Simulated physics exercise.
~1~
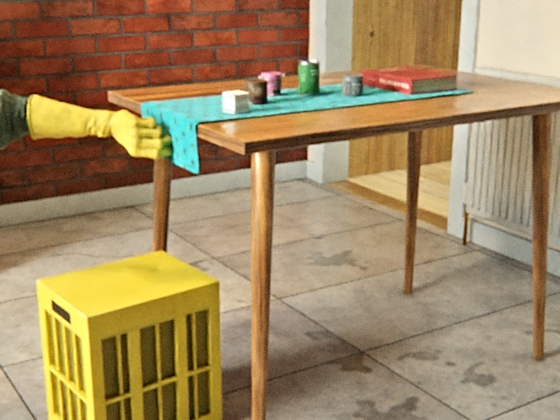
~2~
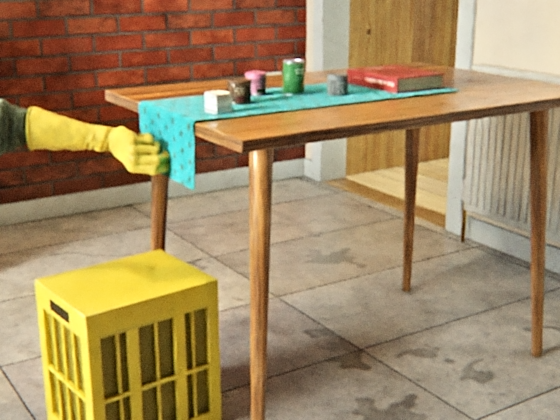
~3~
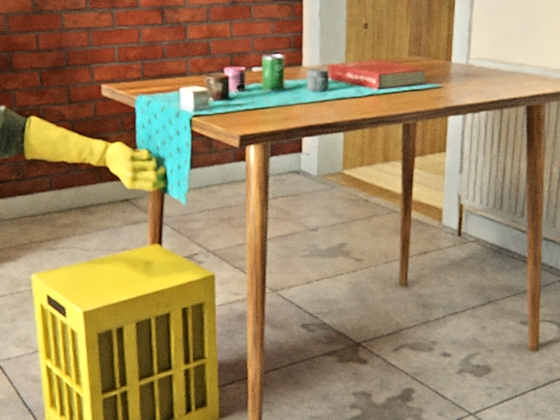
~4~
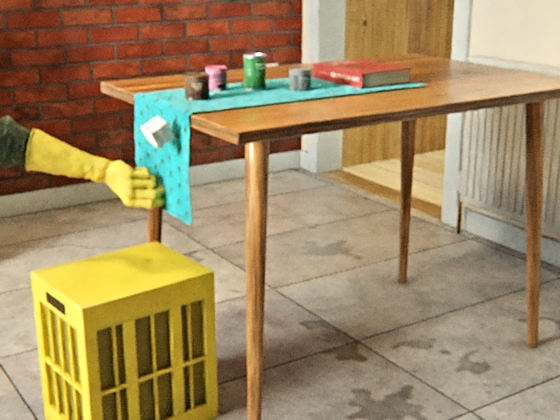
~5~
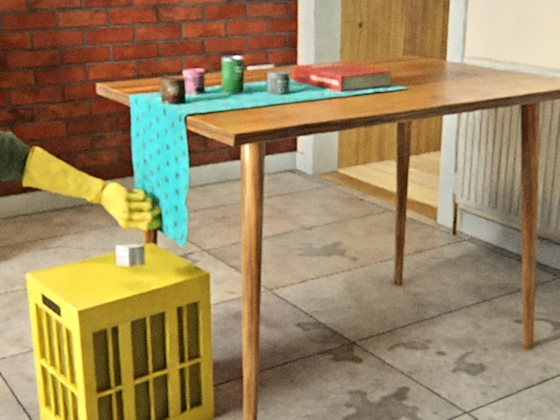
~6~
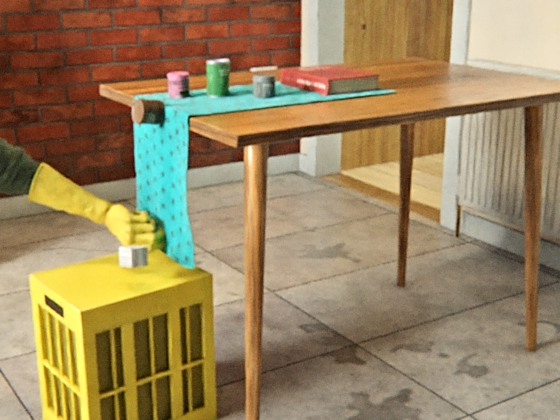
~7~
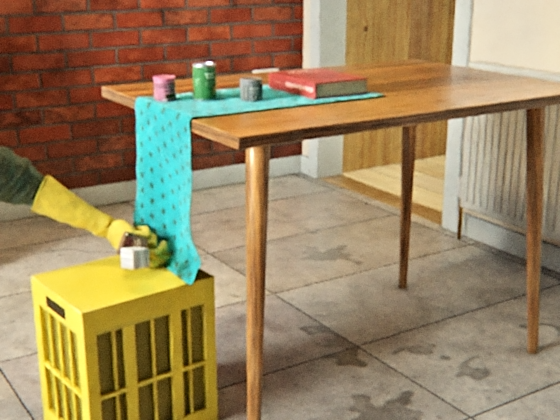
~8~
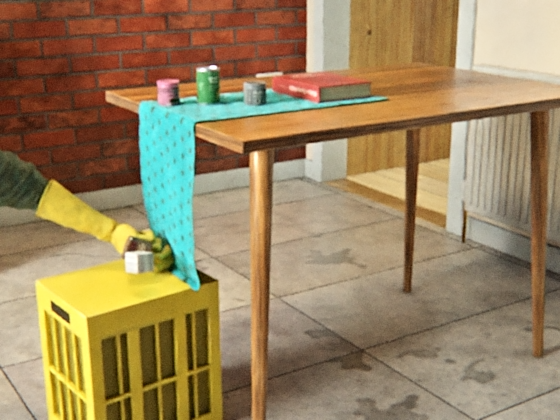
The clip opens on a wooden table where a turquoise cloth holds a white cube, a brown pot, a pink pot, a green can and a red book. A yellow-gloved hand at the left slowly pulls the hanging end, drawing the cloth and its load leftward. The white cube tips over the edge, tumbles down the cloth and lands on the yellow crate below. The brown pot follows, turning onto its side at the edge before dropping beside the cube. At the end, the hem reaches the crate, and the pink pot, upright green can and book remain on the table.
